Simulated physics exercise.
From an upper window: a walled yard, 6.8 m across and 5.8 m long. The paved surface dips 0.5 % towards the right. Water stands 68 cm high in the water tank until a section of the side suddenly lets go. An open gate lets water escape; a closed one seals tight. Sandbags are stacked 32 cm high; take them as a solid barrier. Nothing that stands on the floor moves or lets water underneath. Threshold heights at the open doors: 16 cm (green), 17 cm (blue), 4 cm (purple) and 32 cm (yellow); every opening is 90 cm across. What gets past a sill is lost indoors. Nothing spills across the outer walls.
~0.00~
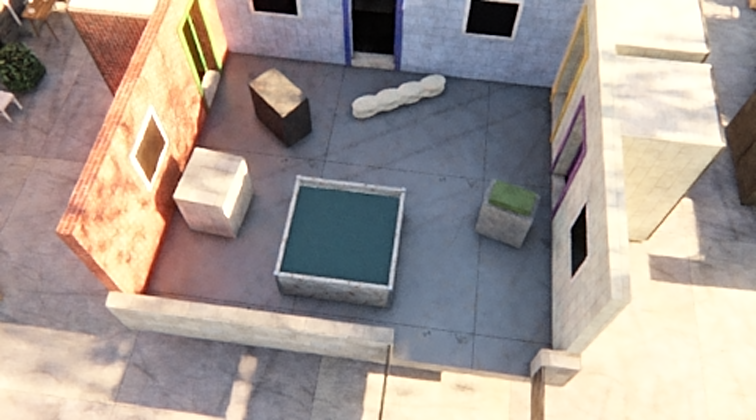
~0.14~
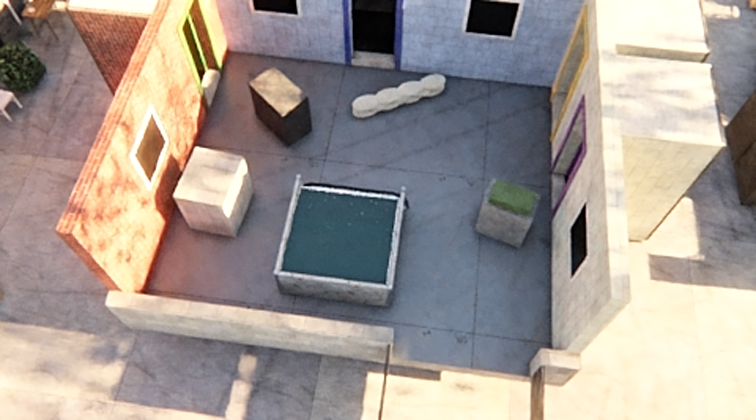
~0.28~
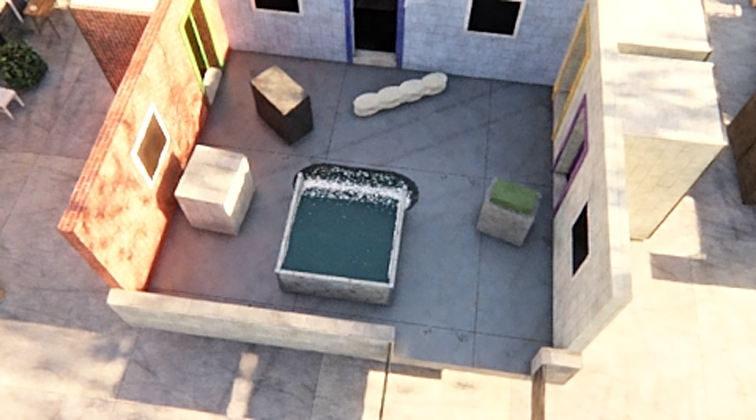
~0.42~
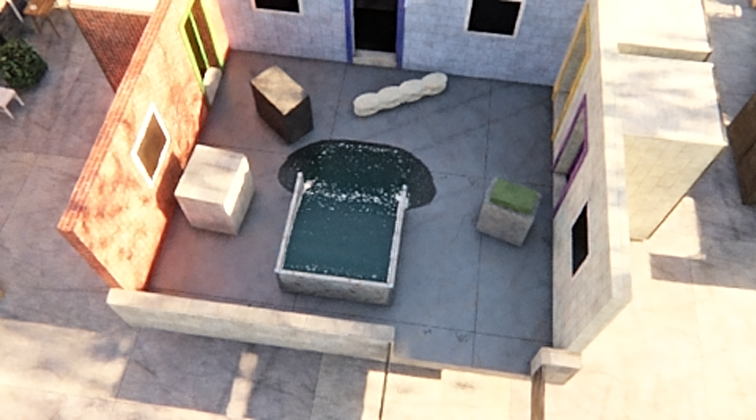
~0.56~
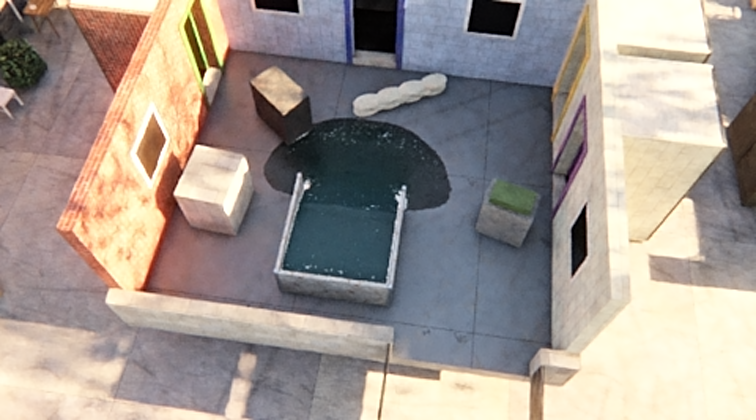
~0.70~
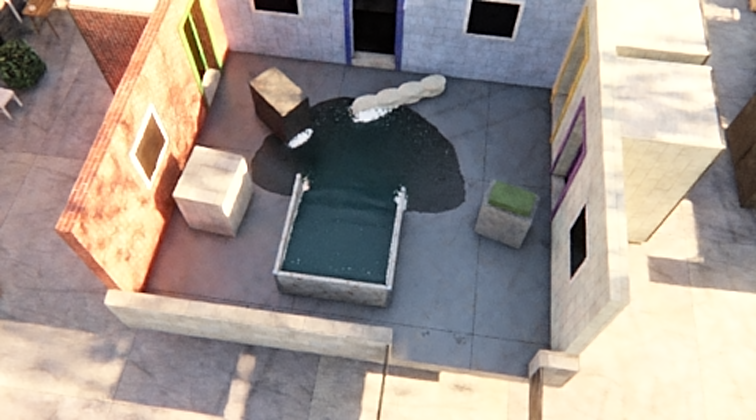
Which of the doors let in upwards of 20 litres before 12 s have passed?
Within that time: At the green door it does not reach the limit; at the blue door it does not reach the limit; at the purple door it passes the limit; at the yellow door it stays under the limit.
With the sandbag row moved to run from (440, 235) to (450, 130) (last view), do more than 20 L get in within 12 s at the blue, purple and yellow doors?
Then: Blue above, purple over, yellow below.
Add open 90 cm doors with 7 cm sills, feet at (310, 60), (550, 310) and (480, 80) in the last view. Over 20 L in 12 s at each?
In turn: Over, under, over.
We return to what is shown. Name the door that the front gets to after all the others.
Last comes the purple one.
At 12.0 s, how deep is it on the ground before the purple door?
Some 7.0 cm.
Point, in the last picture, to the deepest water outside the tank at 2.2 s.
At about (549, 89).
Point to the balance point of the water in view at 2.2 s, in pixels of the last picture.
At about (373, 151).
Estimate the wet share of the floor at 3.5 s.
Near 55 per cent is wet.
After 1.4 s water covers 30 % of the floor and is deepest (39 cm) near (374, 117); green door not reached, blue door 5 cm at the sill, 0 L in, purple door not reached, yellow door not reached.
After 2.2 s water covers 45 % of the floor and is deepest (50 cm) near (549, 89); green door 8 cm at the sill, 0 L in, blue door 16 cm at the sill, 1 L in, purple door not reached, yellow door 7 cm at the sill, 0 L in.
After 3.5 s water covers 55 % of the floor and is deepest (30 cm) near (549, 103); green door 14 cm at the sill, 0 L in, blue door 10 cm at the sill, 4 L in, purple door 6 cm at the sill, 0 L in, yellow door 26 cm at the sill, 1 L in.
After 7.0 s water covers 85 % of the floor and is deepest (13 cm) near (393, 112); green door 6 cm at the sill, 1 L in, blue door 7 cm at the sill, 4 L in, purple door 12 cm at the sill, 53 L in, yellow door 9 cm at the sill, 2 L in.
After 12.0 s water covers 95 % of the floor and is deepest (8 cm) near (546, 366); green door 4 cm at the sill, 1 L in, blue door 4 cm at the sill, 4 L in, purple door 7 cm at the sill, 126 L in, yellow door 7 cm at the sill, 2 L in.
